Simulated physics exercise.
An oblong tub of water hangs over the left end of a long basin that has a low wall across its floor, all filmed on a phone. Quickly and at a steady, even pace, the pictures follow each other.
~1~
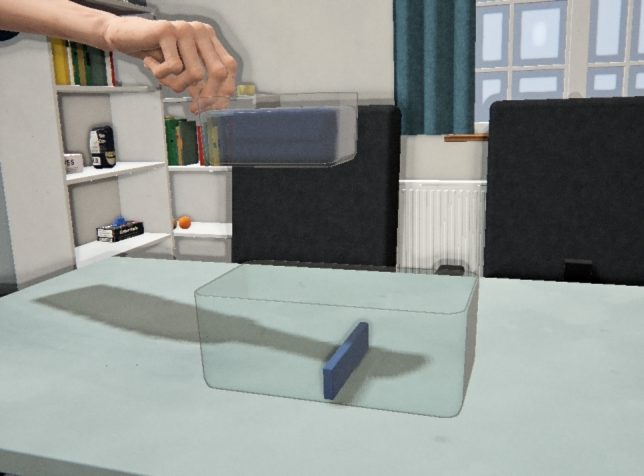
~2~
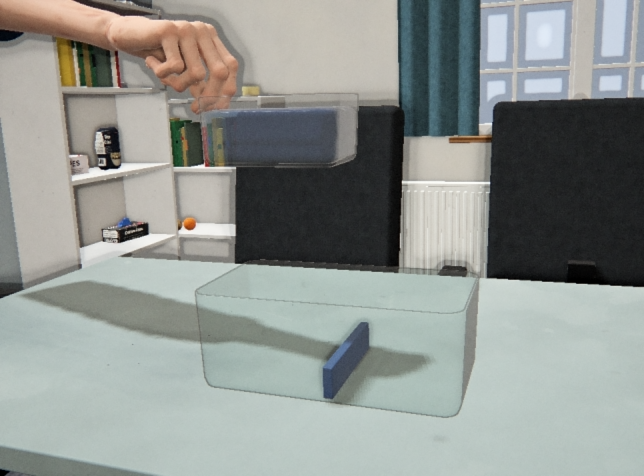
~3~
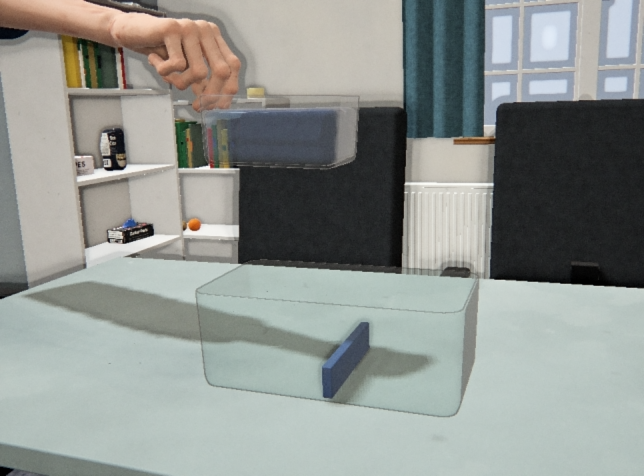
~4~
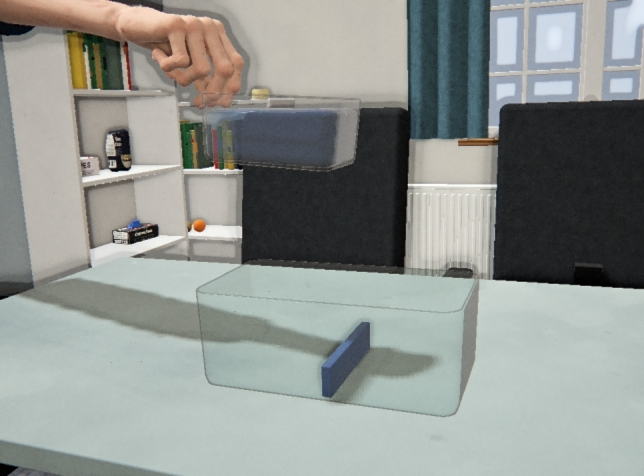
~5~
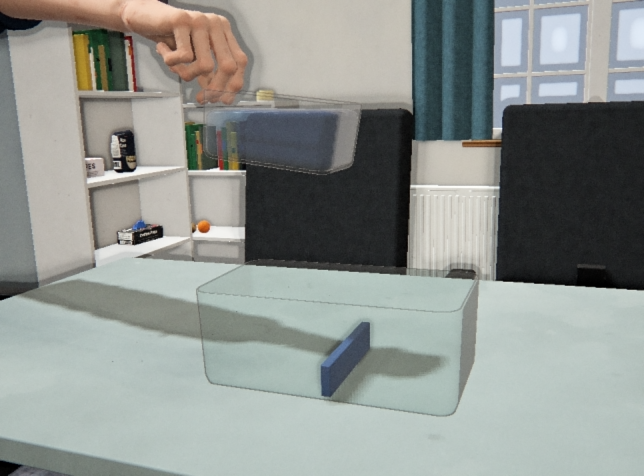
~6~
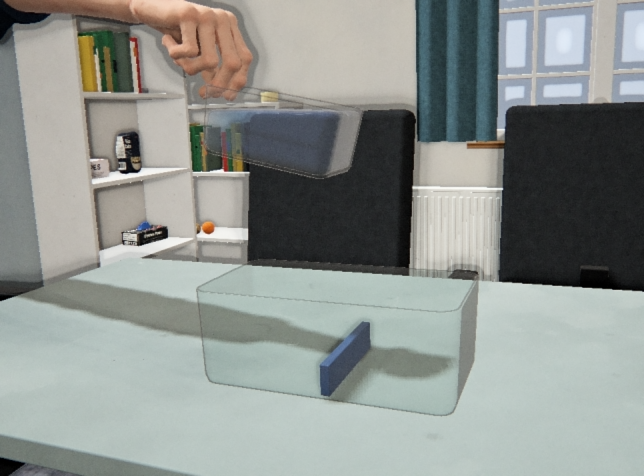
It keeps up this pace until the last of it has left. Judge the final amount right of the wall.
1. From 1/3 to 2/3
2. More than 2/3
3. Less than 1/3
Answer: 2.
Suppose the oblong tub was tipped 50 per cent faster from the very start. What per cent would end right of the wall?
Close to 70 in a hundred.
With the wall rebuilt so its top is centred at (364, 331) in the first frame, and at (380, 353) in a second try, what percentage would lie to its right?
Record: Case 1 near 75 %, case 2 near 50 %.
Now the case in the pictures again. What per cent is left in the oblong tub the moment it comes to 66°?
Some 40 per cent has not yet come out.
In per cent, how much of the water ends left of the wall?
Something like 20 per cent, roughly.
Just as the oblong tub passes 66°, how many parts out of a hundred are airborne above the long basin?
40 in a hundred.
A moment on, the oblong tub is tipped part way and 42 per cent is still to pour, 0 is left of the wall and 17 right of it.
Next, the oblong tub is tipped right over and 7 per cent is still to pour, 16 is left of the wall and 68 right of it.
Then the oblong tub is tipped right over and 0 per cent is still to pour, 21 is left of the wall and 76 right of it.
Later the oblong tub is tipped right over and 0 per cent is still to pour, 22 is left of the wall and 76 right of it.
Finally, 22 per cent lies left of the wall, 76 right of it and 2 outside.
